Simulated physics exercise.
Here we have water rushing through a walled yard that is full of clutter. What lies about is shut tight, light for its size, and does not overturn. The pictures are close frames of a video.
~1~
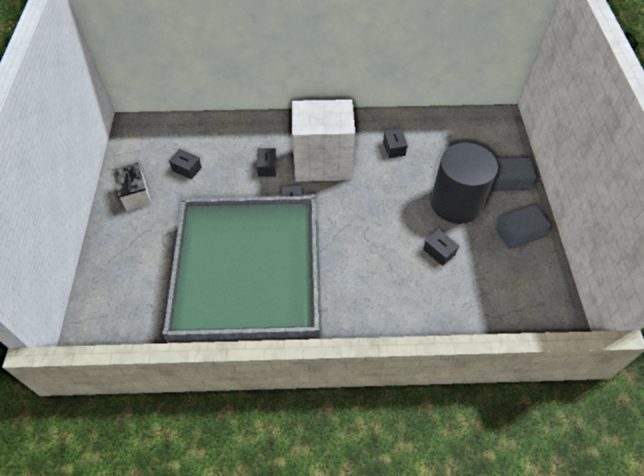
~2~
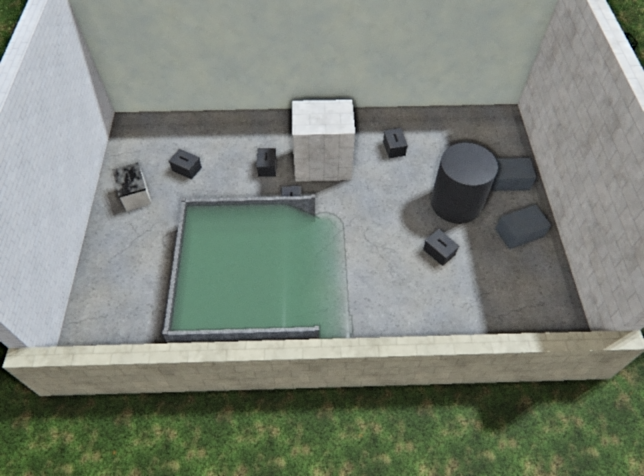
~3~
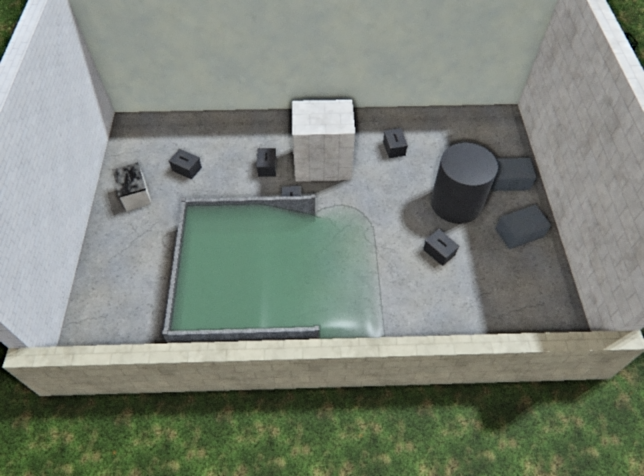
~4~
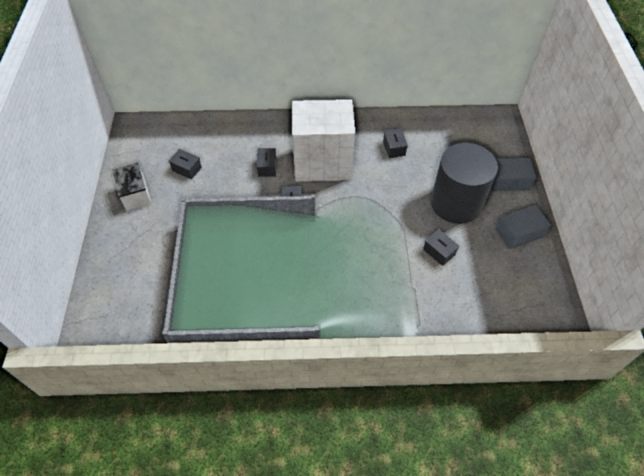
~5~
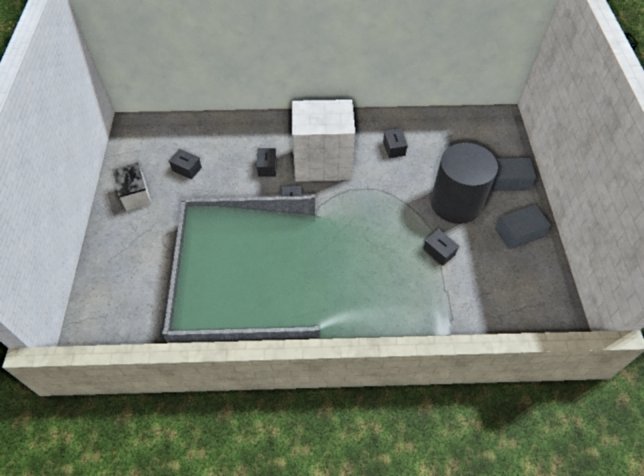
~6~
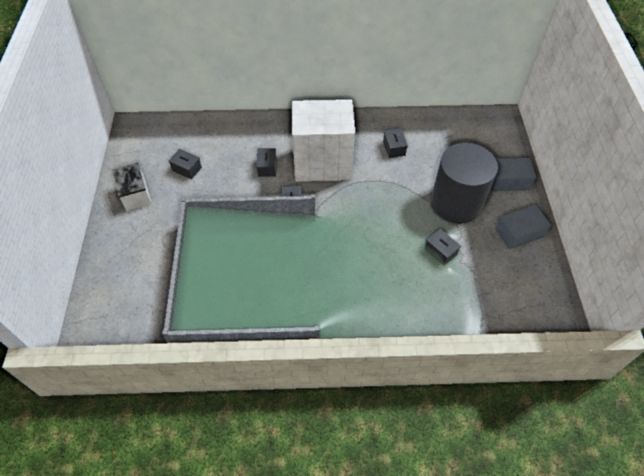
In a walled yard scattered with dark boxes and blocks, the right side of a low tank of green water opened, and the water spread rightward across the floor, reaching around a small box.
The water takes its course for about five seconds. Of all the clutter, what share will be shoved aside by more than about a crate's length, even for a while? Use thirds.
Share: From one to two thirds.
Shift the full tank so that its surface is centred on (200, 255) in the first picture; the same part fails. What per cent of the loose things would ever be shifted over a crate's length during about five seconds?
I make it 50 per cent.
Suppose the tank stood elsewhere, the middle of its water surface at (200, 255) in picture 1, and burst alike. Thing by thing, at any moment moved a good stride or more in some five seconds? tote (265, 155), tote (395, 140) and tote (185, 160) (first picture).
In turn: Not that far, short of that, short of that.
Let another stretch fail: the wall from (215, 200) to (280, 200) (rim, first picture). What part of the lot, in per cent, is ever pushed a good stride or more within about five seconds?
Roughly 50 per cent.
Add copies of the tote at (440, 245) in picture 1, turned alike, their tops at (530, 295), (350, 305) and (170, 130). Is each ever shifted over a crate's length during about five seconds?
One after the other: Swept aside, yes, no.
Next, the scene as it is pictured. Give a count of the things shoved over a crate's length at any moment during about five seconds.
That makes 3.
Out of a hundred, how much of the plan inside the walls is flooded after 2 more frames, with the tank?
Some 35 per cent.
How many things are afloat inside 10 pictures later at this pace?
It comes to 2.
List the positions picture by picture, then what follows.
The first picture shows a tote at (442, 243) rests on the ground; a crate at (526, 221), on the bottom; 0 of 8 have shifted.
The second picture shows a tote at (442, 243), on the bottom; a crate at (526, 221) rests on the ground; 0 of 8 have shifted.
The third picture shows a tote at (442, 243) rests on the ground; a crate at (526, 221), on the bottom; 0 of 8 have shifted.
The fourth picture shows a tote at (442, 243), on the bottom; a crate at (526, 221) rests on the ground; 0 of 8 have shifted.
The fifth picture shows a tote at (442, 243), on the bottom; a crate at (526, 221) rests on the ground; 0 of 8 have shifted.
The sixth picture shows a tote at (444, 243), on the bottom; a crate at (526, 221), on the bottom; 0 of 8 have shifted.
A moment on, 1 of 8 are well off their spots; 0 afloat.
Next, 1 of 8 are well off their spots; 2 afloat.
Later, 3 of 8 are well off their spots; 3 afloat.
In the end, 3 of 8 are well off their spots, and 3 have been at some point; 4 afloat.
